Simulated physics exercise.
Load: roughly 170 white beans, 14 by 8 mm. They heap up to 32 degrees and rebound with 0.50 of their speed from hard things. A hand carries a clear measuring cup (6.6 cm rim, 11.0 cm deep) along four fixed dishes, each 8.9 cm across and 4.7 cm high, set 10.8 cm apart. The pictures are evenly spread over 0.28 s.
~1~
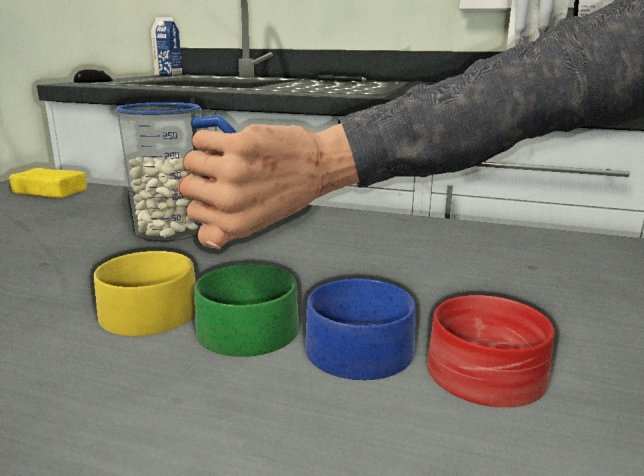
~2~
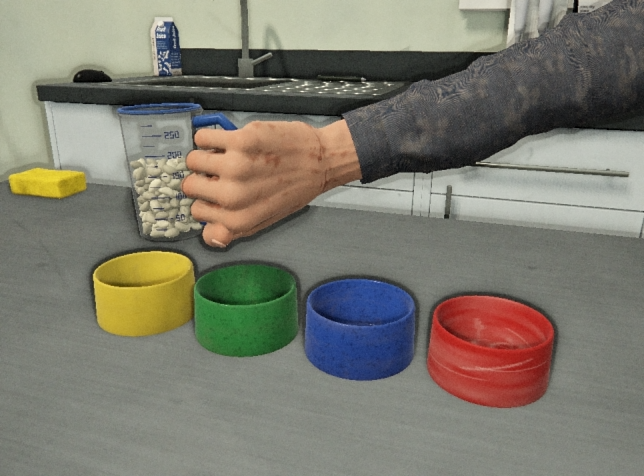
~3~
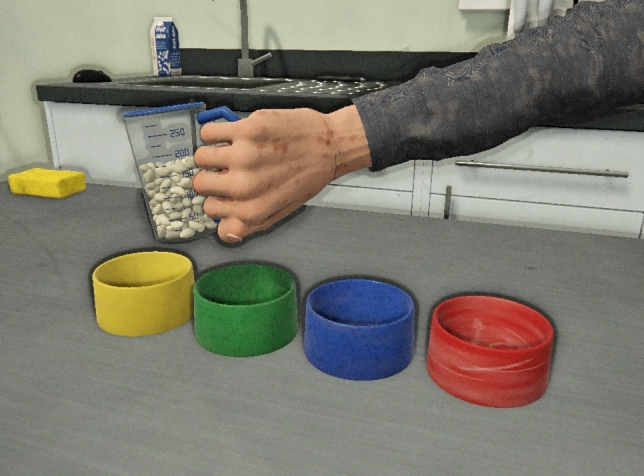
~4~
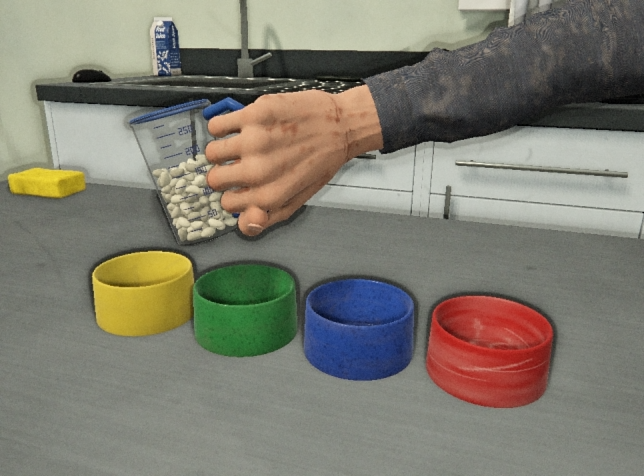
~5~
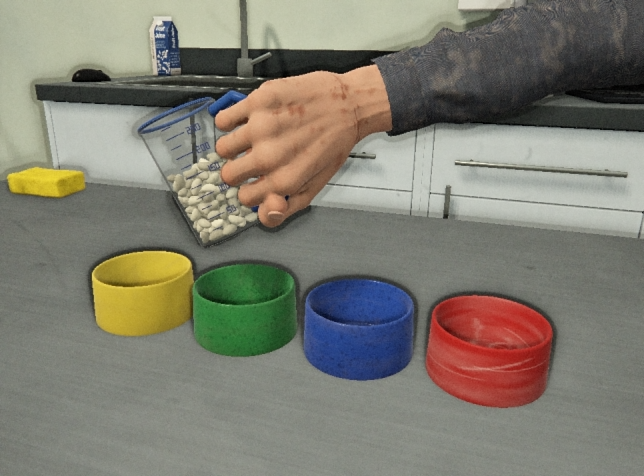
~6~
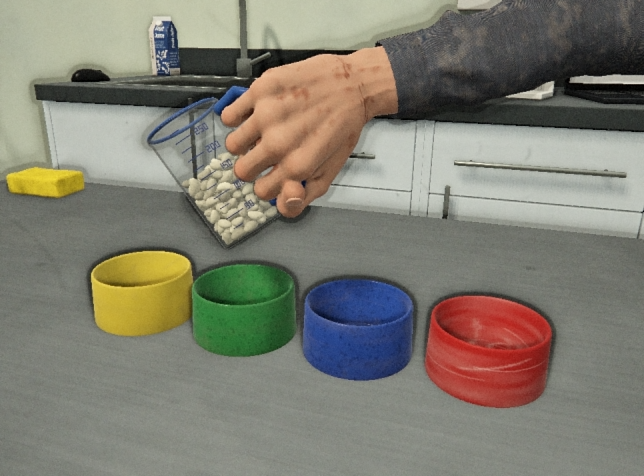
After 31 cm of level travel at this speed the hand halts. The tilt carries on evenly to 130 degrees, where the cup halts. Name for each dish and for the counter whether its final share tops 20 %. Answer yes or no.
Red: No, blue: Yes, green: No, yellow: No, counter: No.
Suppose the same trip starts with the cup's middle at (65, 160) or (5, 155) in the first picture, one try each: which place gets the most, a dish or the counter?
The winner: Green, then yellow.
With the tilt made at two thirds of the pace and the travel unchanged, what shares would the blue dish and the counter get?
Then: Blue 10, counter 50.
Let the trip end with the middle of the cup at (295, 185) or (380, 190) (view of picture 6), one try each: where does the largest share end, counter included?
Most goes to: Green, then blue.
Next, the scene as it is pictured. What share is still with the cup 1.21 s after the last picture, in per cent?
Some 0 per cent of the load.
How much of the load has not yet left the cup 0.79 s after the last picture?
Some 10 per cent of the load.
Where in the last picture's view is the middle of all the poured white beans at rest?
Around (357, 328).
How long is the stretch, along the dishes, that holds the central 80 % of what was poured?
Some 6 cm.
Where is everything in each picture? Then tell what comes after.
In the first frame, cup at (165, 171), tilt 0 degrees, lip at (126, 107), moved 0.0 cm; middle of the pieces at (171, 194); yellow dish at (145, 269); green dish at (246, 284); blue dish at (361, 301); red dish at (493, 321).
In the second frame, cup at (168, 172), tilt 2 degrees, lip at (127, 109), moved 0.3 cm; middle of the pieces at (174, 194).
In the third frame, cup at (177, 173), tilt 8 degrees, lip at (132, 114), moved 1.4 cm; middle of the pieces at (186, 195).
In the fourth frame, cup at (191, 174), tilt 17 degrees, lip at (139, 122), moved 2.8 cm; middle of the pieces at (202, 195).
In the fifth frame, cup at (205, 175), tilt 26 degrees, lip at (148, 131), moved 4.2 cm; middle of the pieces at (219, 195).
In the sixth frame, cup at (219, 176), tilt 35 degrees, lip at (157, 142), moved 5.6 cm; middle of the pieces at (236, 194); yellow dish at (142, 269); green dish at (244, 284); blue dish at (359, 302); red dish at (490, 322).
Then, 0.48 s after the last picture, tilt 110 degrees; cup holds 100 %.
Then, 0.79 s after the last picture, tilt 130 degrees; cup holds 10 %, blue 85 %.
Then, 1.21 s after the last picture, tilt 130 degrees; cup holds 0 %, blue 95 %.
In the end, red 0 %, blue 95 %, green 0 %, yellow 0 %, counter 0 %.
